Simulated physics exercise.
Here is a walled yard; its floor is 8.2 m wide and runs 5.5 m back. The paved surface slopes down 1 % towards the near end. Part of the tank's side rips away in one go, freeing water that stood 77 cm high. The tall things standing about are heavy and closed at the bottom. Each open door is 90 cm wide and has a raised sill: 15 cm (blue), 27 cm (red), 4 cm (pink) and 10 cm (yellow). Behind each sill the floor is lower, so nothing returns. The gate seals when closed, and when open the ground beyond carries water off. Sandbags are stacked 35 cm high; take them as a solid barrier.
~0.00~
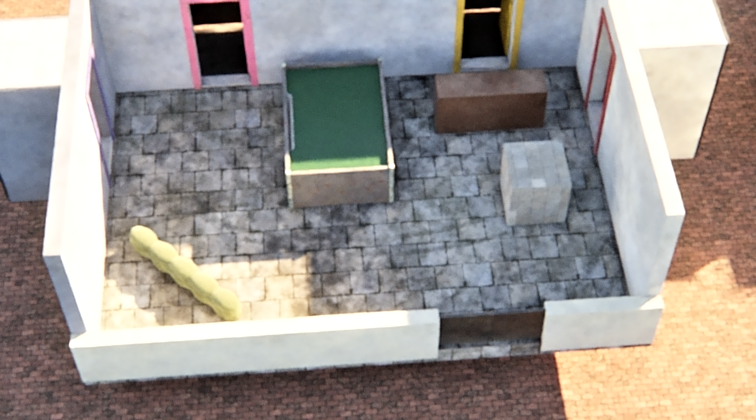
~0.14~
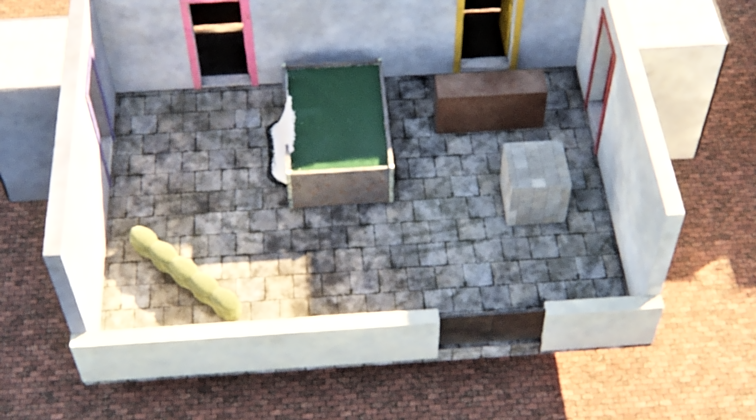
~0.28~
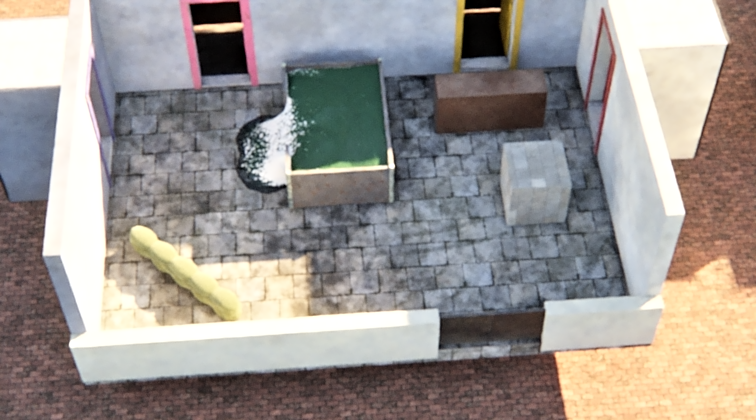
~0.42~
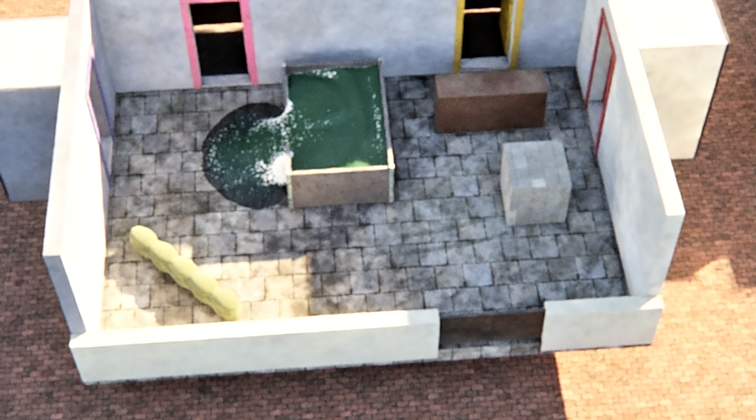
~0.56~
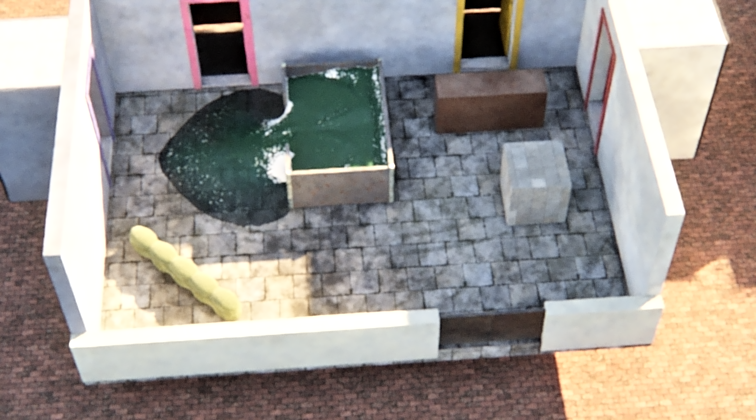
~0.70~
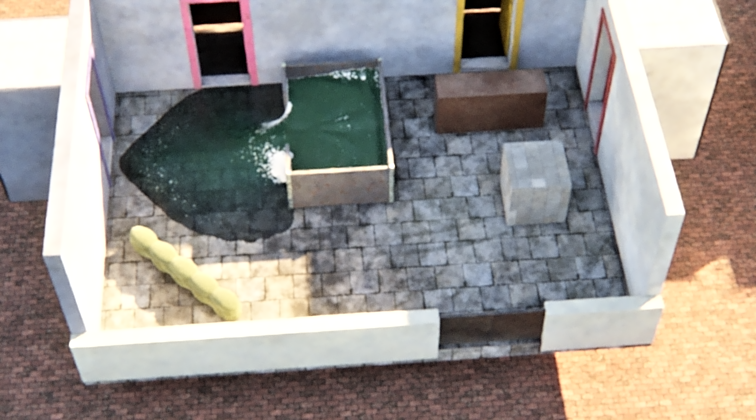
The clip opens on a walled, paved yard with a tank of still green water, two blocks to its right and a row of yellowish sandbags at lower left. White, foaming water bursts from the tank's left side, then spreads leftward across the paving in a widening dark green pool.
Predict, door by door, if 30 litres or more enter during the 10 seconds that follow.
The water let in: At the blue door it passes the limit; at the red door it keeps below the limit; at the pink door it exceeds the limit; at the yellow door it does not reach the limit.
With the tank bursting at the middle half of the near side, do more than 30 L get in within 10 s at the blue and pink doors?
Against that limit: Blue below, pink below.
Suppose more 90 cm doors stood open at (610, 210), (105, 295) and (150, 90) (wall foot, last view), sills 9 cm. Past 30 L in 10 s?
In turn: Under, not over, over.
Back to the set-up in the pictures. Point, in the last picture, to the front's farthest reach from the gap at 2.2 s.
At about (99, 359).
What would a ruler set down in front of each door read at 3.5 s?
Depths in cm: Blue 23, red 0, pink 11, yellow 0.
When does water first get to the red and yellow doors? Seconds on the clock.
Red 9.0 s, yellow 7.5 s.
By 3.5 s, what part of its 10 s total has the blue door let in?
About 90 per cent.
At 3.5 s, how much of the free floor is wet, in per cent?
About 40 per cent.
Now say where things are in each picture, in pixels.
In the first picture, still water, 77 cm deep, in the tank at (336, 118).
In the second picture, water pours out at (290, 139) and has run 0.7 m, to (279, 181); typically 11 cm deep outside, 77 cm at the tank's back.
In the third picture, the front is at (254, 185), 0.9 m from the gap at (290, 141); 1.1 m2 of floor is under water; 76 cm left at the back of the tank.
In the fourth picture, the front is at (208, 169), 1.4 m from the gap at (290, 142); 2.4 m2 of floor is under water; 70 cm left at the back of the tank.
In the fifth picture, the front is at (165, 166), 2.1 m from the gap at (290, 142); 4.4 m2 of floor is under water; 65 cm left at the back of the tank.
In the sixth picture, water pours out at (290, 141) and has run 2.8 m, to (126, 168); typically 5 cm deep outside, 67 cm at the tank's back.
After 1.4 s water covers 25 % of the floor and is deepest (46 cm) near (117, 96); blue door 28 cm at the sill, 69 L in, red door not reached, pink door 7 cm at the sill, 6 L in, yellow door not reached.
After 2.2 s water covers 30 % of the floor and is deepest (36 cm) near (112, 158); blue door 34 cm at the sill, 169 L in, red door not reached, pink door 6 cm at the sill, 20 L in, yellow door not reached.
After 3.5 s water covers 40 % of the floor and is deepest (24 cm) near (111, 183); blue door 23 cm at the sill, 252 L in, red door not reached, pink door 11 cm at the sill, 40 L in, yellow door not reached.
After 6.0 s water covers 65 % of the floor and is deepest (17 cm) near (141, 233); blue door 14 cm at the sill, 282 L in, red door not reached, pink door 10 cm at the sill, 89 L in, yellow door not reached.
After 10.0 s water covers 90 % of the floor and is deepest (14 cm) near (628, 323); blue door 8 cm at the sill, 283 L in, red door 3 cm at the sill, 0 L in, pink door 6 cm at the sill, 130 L in, yellow door 1 cm at the sill, 0 L in.
